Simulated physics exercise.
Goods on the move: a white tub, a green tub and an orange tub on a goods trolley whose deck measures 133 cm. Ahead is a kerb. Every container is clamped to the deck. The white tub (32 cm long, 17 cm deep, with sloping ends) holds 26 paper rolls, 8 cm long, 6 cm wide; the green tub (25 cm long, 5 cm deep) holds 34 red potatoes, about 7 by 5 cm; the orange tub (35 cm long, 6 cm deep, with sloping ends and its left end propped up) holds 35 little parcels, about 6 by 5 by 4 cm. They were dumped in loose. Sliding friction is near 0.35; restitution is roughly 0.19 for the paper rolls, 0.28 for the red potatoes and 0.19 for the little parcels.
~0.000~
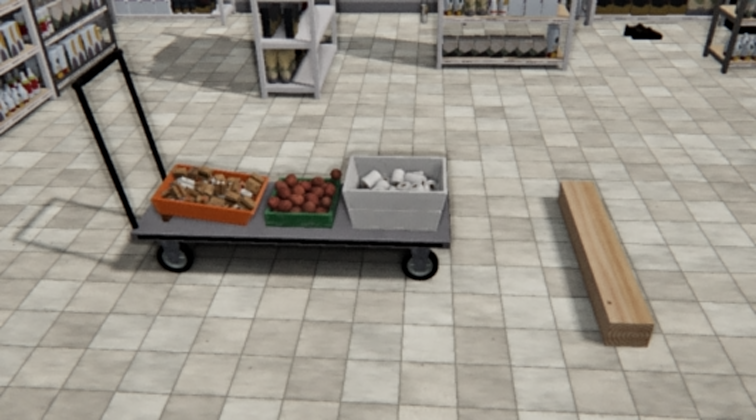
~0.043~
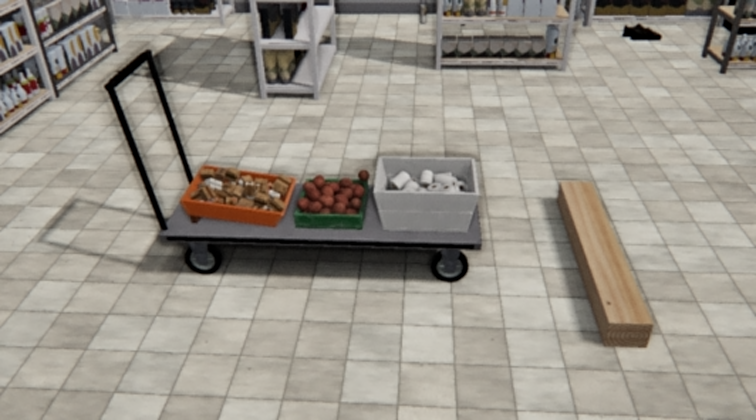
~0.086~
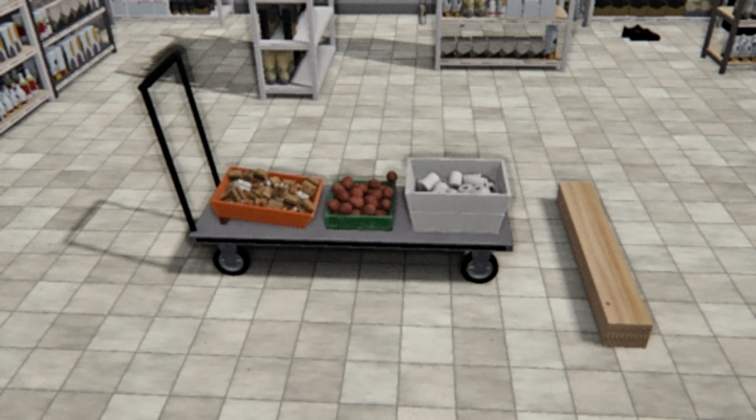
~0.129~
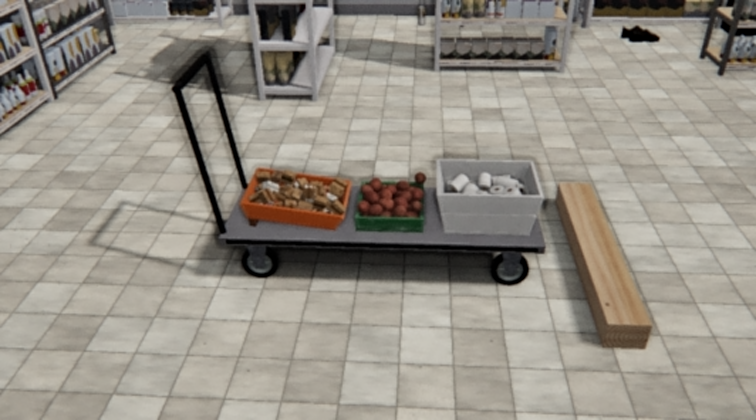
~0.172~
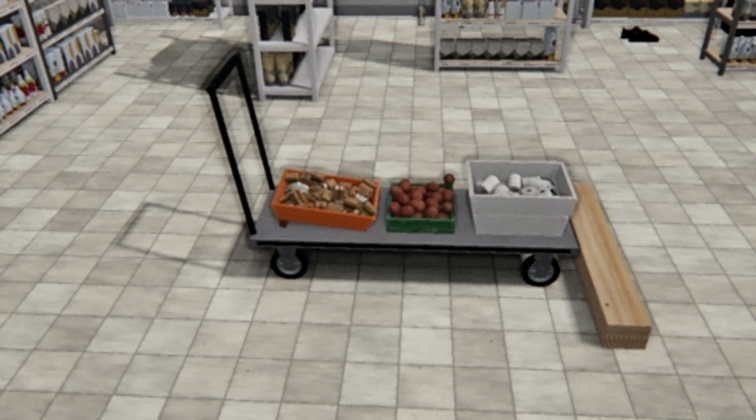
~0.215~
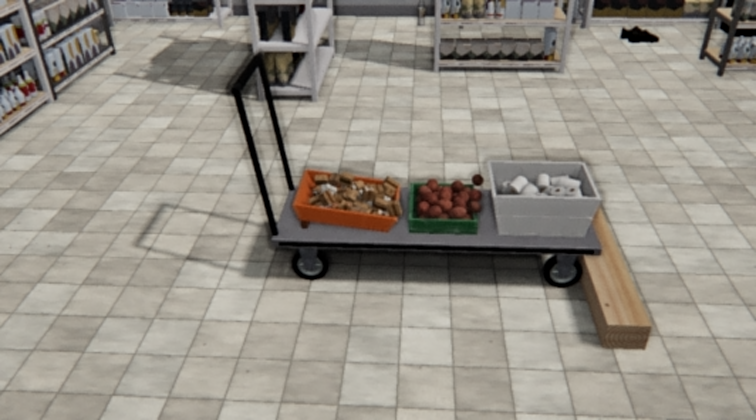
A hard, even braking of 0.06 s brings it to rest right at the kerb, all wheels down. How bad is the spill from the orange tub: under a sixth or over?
It sheds more than one in six of them.
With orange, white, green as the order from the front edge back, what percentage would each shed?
Then white tub 0, green tub 40, orange tub 50 per cent.
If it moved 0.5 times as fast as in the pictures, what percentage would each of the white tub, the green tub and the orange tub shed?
In that case white tub 0, green tub 20, orange tub 20 per cent.
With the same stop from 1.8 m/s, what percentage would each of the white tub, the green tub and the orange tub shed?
Then white tub 0, green tub 30, orange tub 20 per cent.
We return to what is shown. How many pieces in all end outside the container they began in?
Some 30 pieces.
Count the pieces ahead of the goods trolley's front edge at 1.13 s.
Some 1 pieces.
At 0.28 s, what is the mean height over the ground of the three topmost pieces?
Roughly 46 cm.
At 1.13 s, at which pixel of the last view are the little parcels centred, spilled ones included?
At about (390, 199).
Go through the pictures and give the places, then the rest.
In the first frame (we follow the rim corner now nearest the camera), orange tub at (153, 198); green tub at (328, 214); 62 cm still to roll; nothing out yet.
The second frame shows orange tub at (183, 199); green tub at (359, 216); 49 cm still to roll.
The third frame shows orange tub at (212, 201); green tub at (389, 217); 36 cm still to roll.
The fourth frame shows orange tub at (243, 202); green tub at (420, 219); 23 cm still to roll.
The fifth frame shows orange tub at (273, 204); green tub at (452, 220); 10 cm still to roll.
The sixth frame shows orange tub at (295, 204); green tub at (475, 221); stopping; 1 out, the lowest potato at (478, 180).
After 0.28 s, 0 of 26 out of the white tub, 6 of 34 out of the green tub and 4 of 35 out of the orange tub.
After 0.40 s, 0 of 26 out of the white tub, 11 of 34 out of the green tub and 9 of 35 out of the orange tub.
After 0.63 s, 1 of 26 out of the white tub, 14 of 34 out of the green tub and 13 of 35 out of the orange tub.
Outcome (at 1.13 s), 1 of 26 out of the white tub, 14 of 34 out of the green tub and 15 of 35 out of the orange tub. Asked share, 15 of 35, 43 per cent.
